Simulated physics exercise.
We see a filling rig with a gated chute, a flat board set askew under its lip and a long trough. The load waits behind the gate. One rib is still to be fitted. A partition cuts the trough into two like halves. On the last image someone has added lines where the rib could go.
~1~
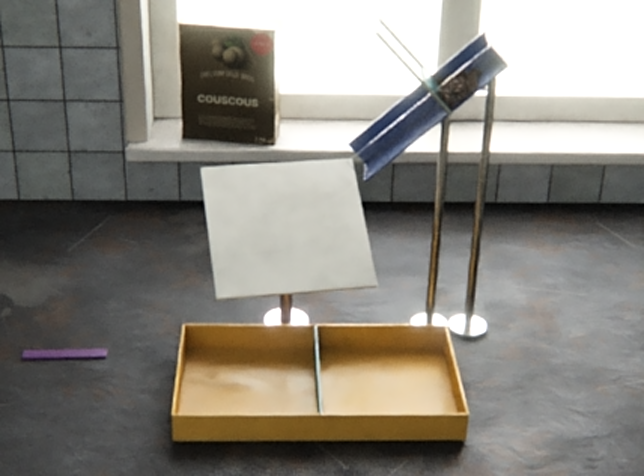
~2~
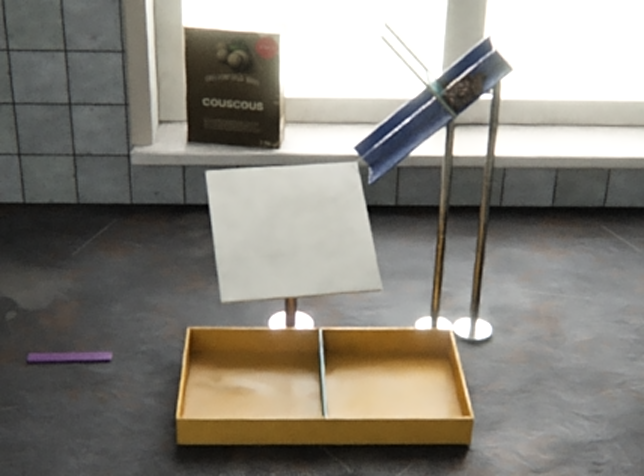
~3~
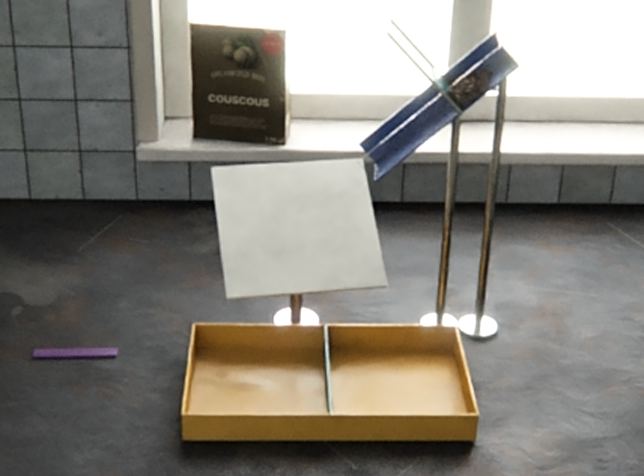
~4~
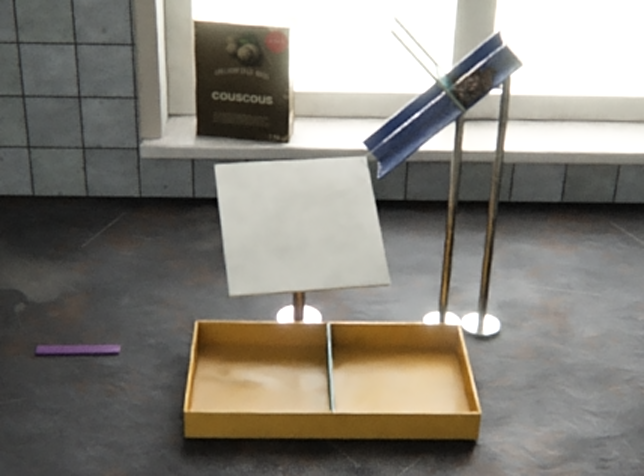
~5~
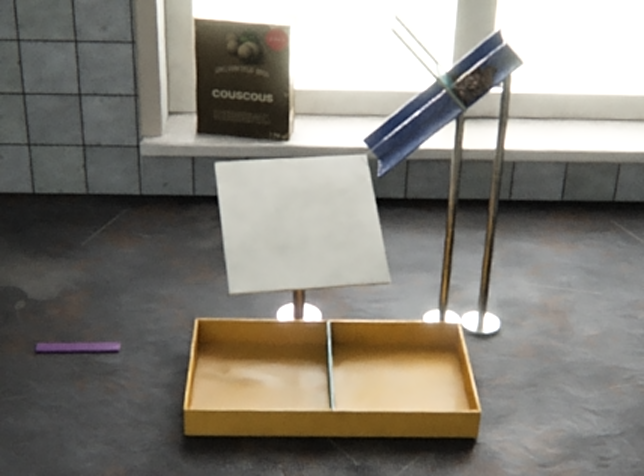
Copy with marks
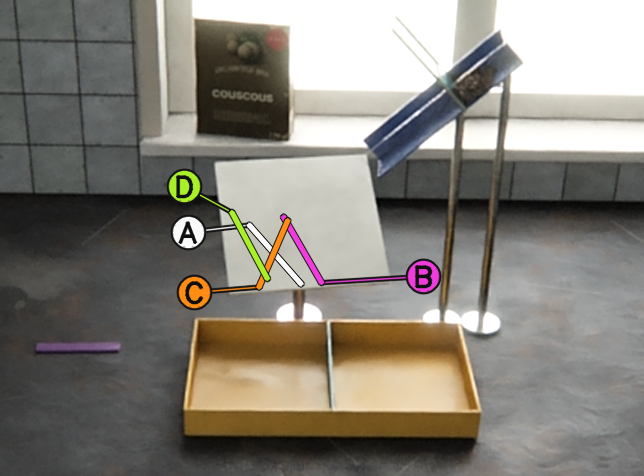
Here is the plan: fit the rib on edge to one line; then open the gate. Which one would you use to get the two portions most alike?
I would pick line A.
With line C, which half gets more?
More lands on the left.
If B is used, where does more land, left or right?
More lands on the right.
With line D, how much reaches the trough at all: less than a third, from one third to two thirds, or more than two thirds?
It is more than two thirds.
On the marked copy, line A from (249, 225) to (301, 283); line B from (283, 217) to (321, 282); line C from (287, 220) to (259, 287); line D from (231, 212) to (267, 278).
With A, of what is caught, about a third in the left half, about two thirds in the right.
With B, of what is caught, a small part in the left half, nearly all in the right.
With C, of what is caught, most in the left half, a small part in the right.
With D, of what is caught, most in the left half, a small part in the right.
